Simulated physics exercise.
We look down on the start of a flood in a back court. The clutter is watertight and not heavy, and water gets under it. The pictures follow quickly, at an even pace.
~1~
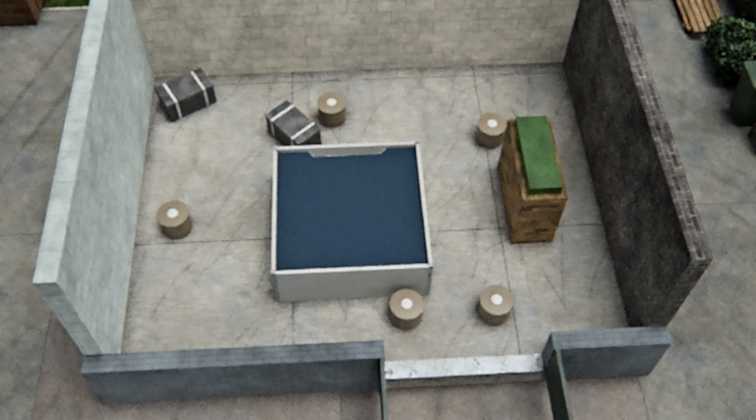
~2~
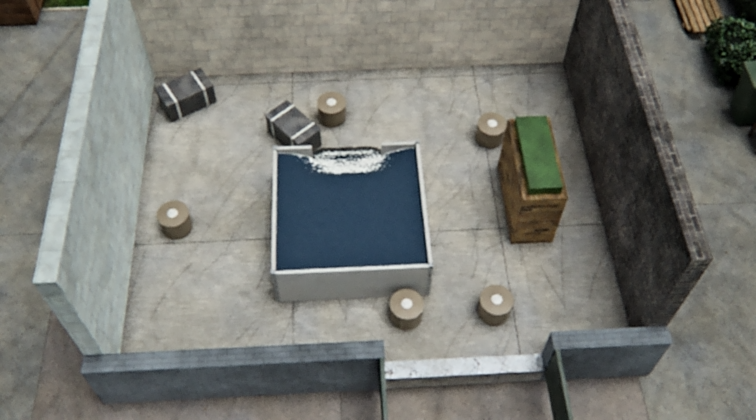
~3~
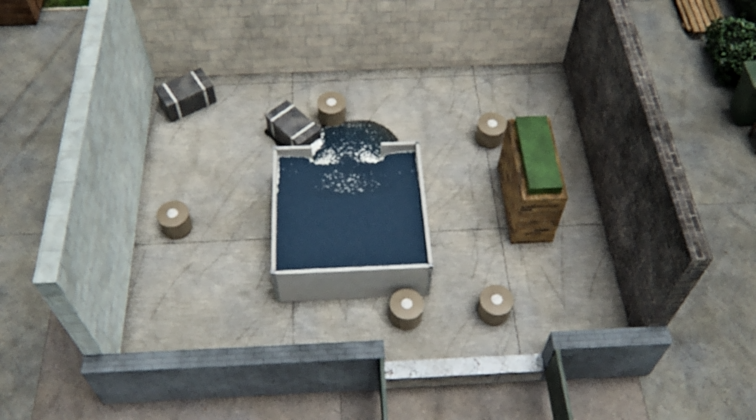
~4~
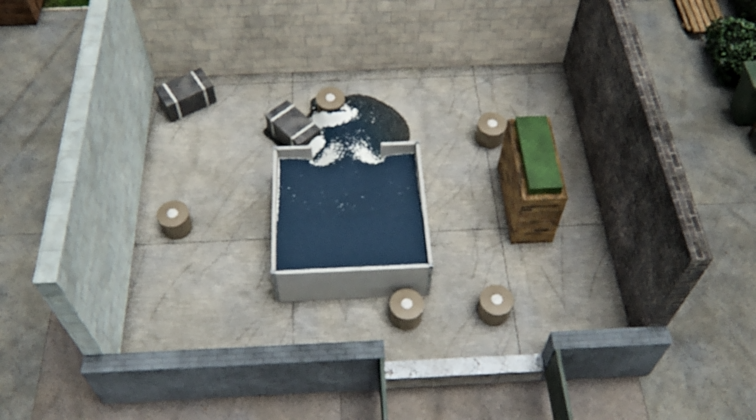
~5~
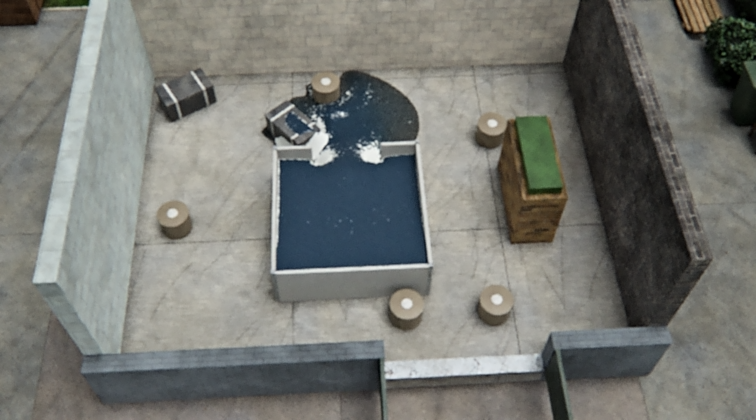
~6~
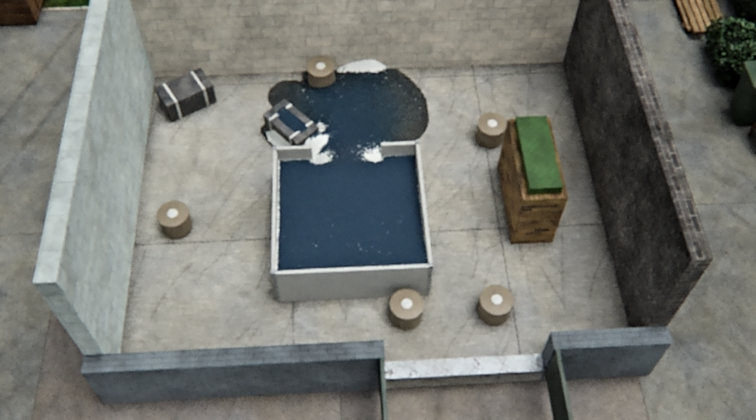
In the video, water pours through a gap in the back wall of a square basin in a walled courtyard, spreading across the paving around a strapped trunk and pushing a small round tub toward the rear wall.
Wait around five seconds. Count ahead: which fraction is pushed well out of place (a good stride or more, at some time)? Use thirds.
Share: Between one and two thirds.
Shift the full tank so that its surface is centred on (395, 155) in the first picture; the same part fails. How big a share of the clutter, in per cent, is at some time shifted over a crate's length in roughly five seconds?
Some 30 per cent.
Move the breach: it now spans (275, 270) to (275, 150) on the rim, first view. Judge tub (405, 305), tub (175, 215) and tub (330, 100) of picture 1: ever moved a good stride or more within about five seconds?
One after the other: Yes, moved that far, shifted that much.
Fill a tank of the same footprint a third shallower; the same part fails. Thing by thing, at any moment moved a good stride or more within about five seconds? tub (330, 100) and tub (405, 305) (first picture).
One after the other: Shifted that much, never so far.
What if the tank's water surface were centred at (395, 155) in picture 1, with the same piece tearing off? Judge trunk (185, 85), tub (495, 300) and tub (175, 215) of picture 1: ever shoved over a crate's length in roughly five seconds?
One after the other: Pushed that far, less than that, yes.
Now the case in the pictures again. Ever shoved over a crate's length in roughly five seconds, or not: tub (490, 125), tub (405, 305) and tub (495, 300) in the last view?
In that order: Never so far, under that, short of that.
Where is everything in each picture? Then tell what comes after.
A tub at (331, 102) rests on the ground; a trunk at (293, 122) rests on the ground; 0 of 7 have shifted, in the first frame.
A tub at (331, 102), on the bottom; a trunk at (293, 122), on the bottom; 0 of 7 have shifted, in the second frame.
A tub at (331, 102), on the bottom; a trunk at (293, 122), on the bottom; 0 of 7 have shifted, in the third frame.
A tub at (330, 98) rests on the ground, close to its start; a trunk at (293, 122), on the bottom; 1 of 7 have shifted, in the fourth frame.
A tub at (326, 82) rests on the ground, a stride from its start; a trunk at (292, 122), on the bottom; 1 of 7 have shifted, in the fifth frame.
A tub at (321, 66) rests on the ground, a stride from its start; a trunk at (291, 121), on the bottom, close to its start; 1 of 7 have shifted, in the sixth frame.
A moment on, 1 of 7 are well off their spots; 1 afloat.
Next, 2 of 7 are well off their spots; 1 afloat.
Later, 3 of 7 are well off their spots; 0 afloat.
In the end, 4 of 7 are well off their spots, and 4 have been at some point; 0 afloat.
